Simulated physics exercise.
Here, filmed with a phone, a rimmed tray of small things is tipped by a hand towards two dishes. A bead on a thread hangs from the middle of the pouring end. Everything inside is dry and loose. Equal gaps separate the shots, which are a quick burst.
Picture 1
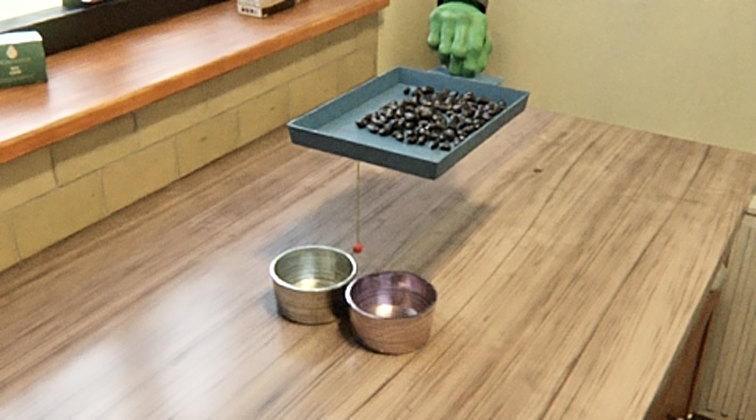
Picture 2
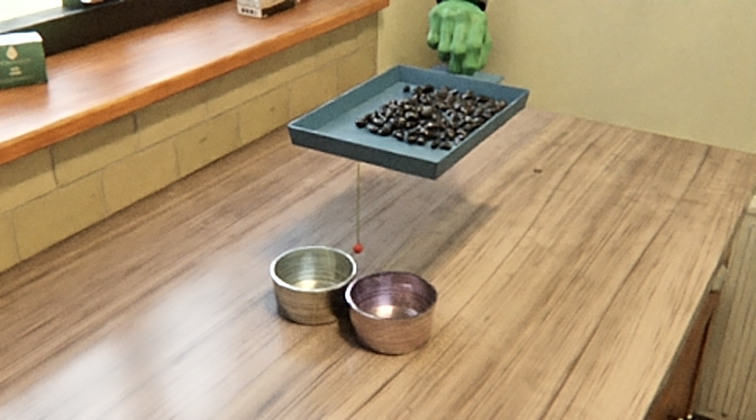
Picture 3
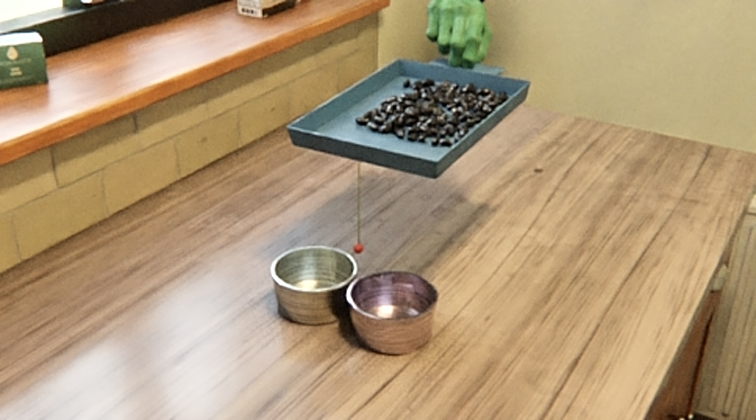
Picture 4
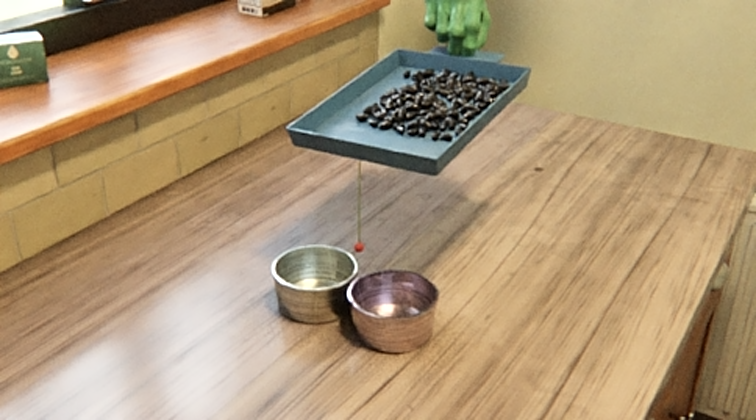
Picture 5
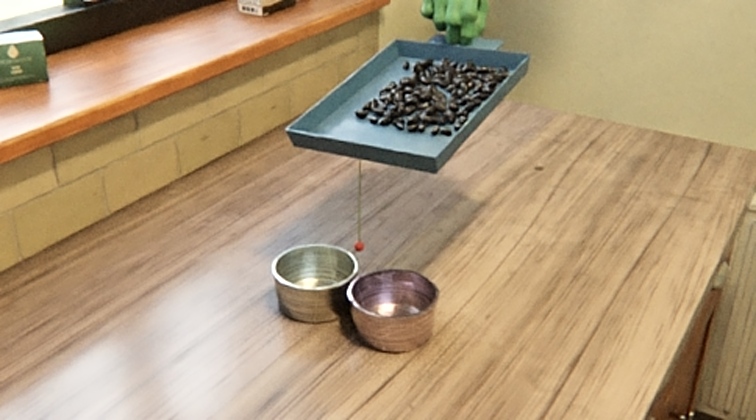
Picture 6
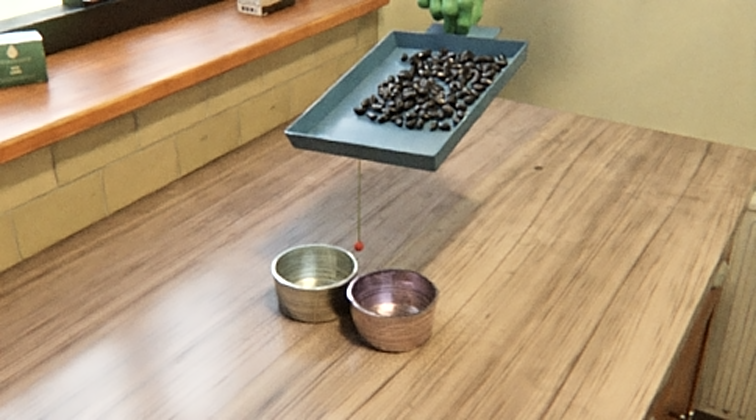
A wooden tabletop beside a brick ledge with an orange-brown wooden sill is seen from above at an angle, in a steady view. A green hand holds a blue-grey rimmed tray of black beans, a red bead hanging on a thread from its near end, above a silvery dish at left and a purplish-copper one at right. The hand gradually raises the tray's far end, tilting it slightly towards the near left corner, while the beans stay bunched.
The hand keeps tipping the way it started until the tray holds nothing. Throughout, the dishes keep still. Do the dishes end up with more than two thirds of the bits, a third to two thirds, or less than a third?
They end up with a third to two thirds.
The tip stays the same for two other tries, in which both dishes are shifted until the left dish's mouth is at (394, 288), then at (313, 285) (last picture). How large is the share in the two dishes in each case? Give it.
In turn 0 and 30 in a hundred.
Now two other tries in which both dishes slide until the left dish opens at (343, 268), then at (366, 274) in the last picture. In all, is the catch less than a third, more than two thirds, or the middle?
Under a third; under a third.
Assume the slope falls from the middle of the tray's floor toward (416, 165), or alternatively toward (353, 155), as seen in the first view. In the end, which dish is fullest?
Going by the two tries in order: The right-placed dish, then the left-placed dish.
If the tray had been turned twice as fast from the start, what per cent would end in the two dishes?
Estimate: Some 40%.
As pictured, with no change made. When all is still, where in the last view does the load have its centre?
Once nothing moves, the middle sits near (297, 292).
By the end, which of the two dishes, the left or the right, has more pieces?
The left-hand one.
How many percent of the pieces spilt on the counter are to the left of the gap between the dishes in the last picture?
Near 90 in a hundred.
Soon after the last picture, tray tipped steeply; nearly all on the tray; a stray few in the air.
A little later, tray tipped right over; most on the tray; a stray few in the left dish; a small part outside both; a stray few in the air.
Later still, tray tipped past a quarter turn; a stray few in the right dish; about half in the left dish; about half outside both.
At rest, tray tipped past a quarter turn; a stray few in the right dish; about half in the left dish; about half outside both.
